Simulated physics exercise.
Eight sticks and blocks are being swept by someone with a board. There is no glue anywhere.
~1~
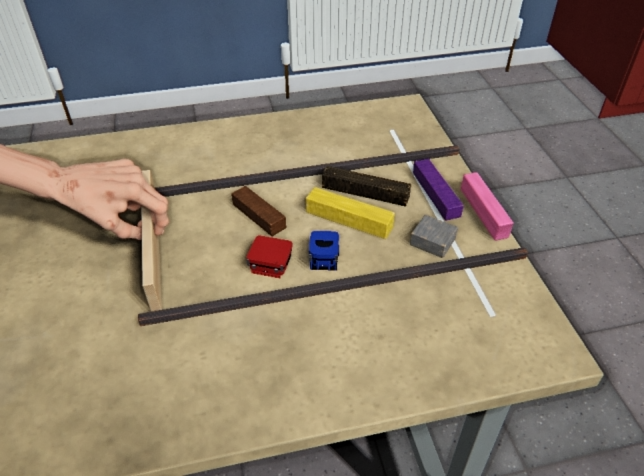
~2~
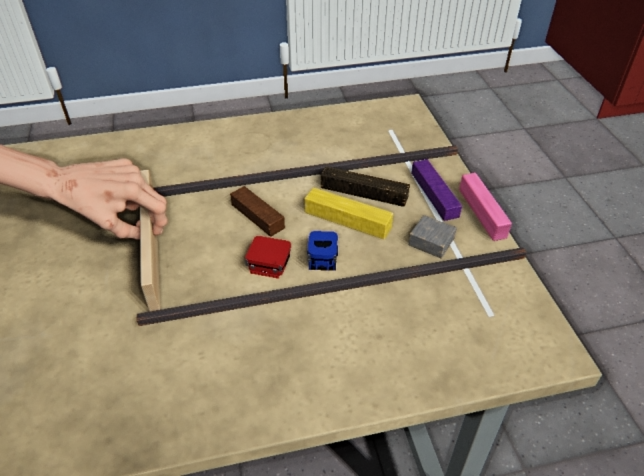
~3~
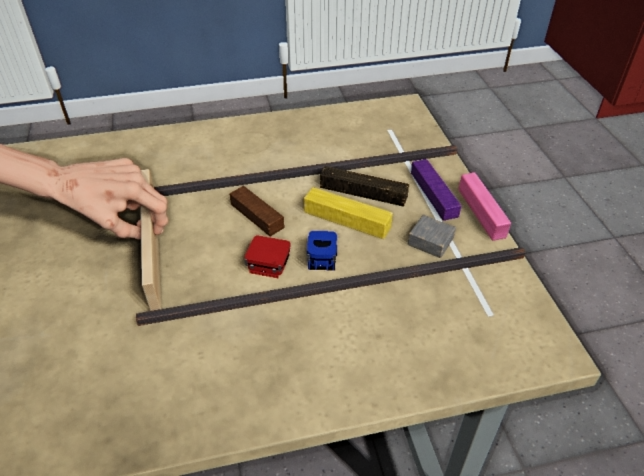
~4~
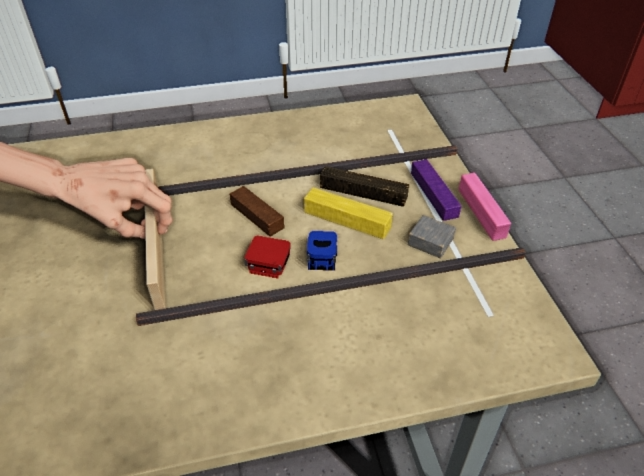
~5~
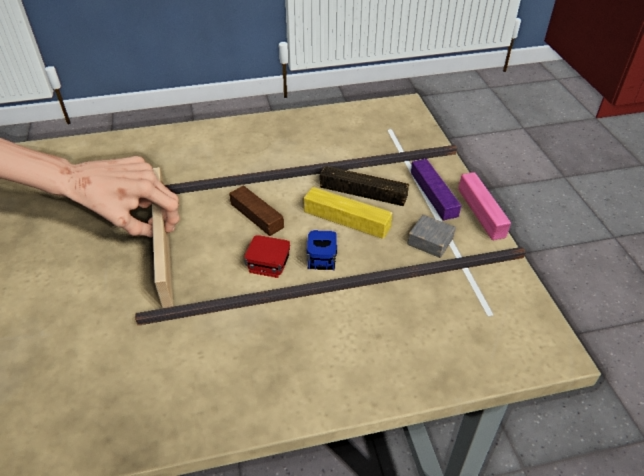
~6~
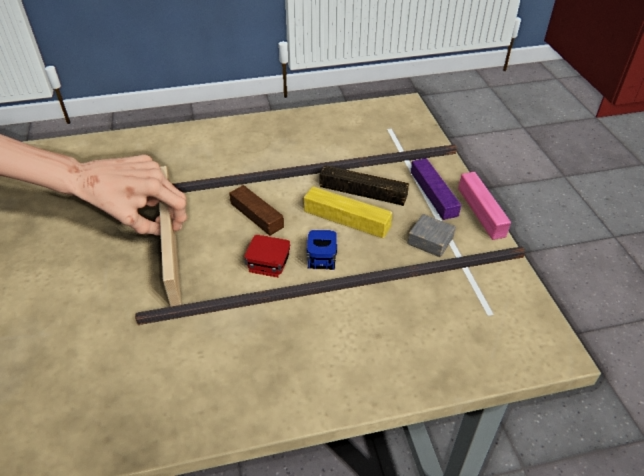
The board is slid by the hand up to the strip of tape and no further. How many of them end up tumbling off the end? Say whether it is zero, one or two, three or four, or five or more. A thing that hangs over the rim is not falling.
I predict the tally of drops will be above two but under five.
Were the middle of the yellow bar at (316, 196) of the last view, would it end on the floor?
It remains in place.
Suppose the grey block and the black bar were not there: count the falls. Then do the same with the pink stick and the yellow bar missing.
I'd say 1 the first time and 1 the second time.
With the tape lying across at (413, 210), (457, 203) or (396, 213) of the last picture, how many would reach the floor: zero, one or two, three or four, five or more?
One after another: 1 or 2; five or more; 1 or 2.
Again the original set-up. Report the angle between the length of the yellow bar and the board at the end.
The angle is some 30°.
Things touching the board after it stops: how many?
At rest, 2 are in contact.
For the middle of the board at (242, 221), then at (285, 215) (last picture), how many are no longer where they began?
Note: First position 2; second position 3.
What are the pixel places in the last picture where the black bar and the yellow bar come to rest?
Near (459, 169) and (479, 194).
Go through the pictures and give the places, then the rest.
The first picture shows pink stick (486, 205); purple bar (437, 189); grey block (434, 236); board (151, 237); tape (434, 208).
The second picture shows purple bar (435, 189); brown bar (257, 211).
The third picture shows grey block (432, 236); blue case (322, 251).
The fourth picture shows pink stick (483, 206); board (154, 236).
The fifth picture shows purple bar (435, 188); yellow bar (347, 212).
The sixth picture shows pink stick (483, 205); purple bar (435, 188); grey block (432, 235); board (169, 232); tape (432, 207).
A little later, none off yet; pink stick at rest near (483, 205); purple bar at rest near (435, 188); grey block at rest near (432, 235).
Next, none off yet; pink stick tilted a little near (503, 203); purple bar shifted a little near (476, 185); grey block shifted well along near (493, 237).
When it is over, the number that fall off is three or four; down, grey block, purple bar and pink stick.
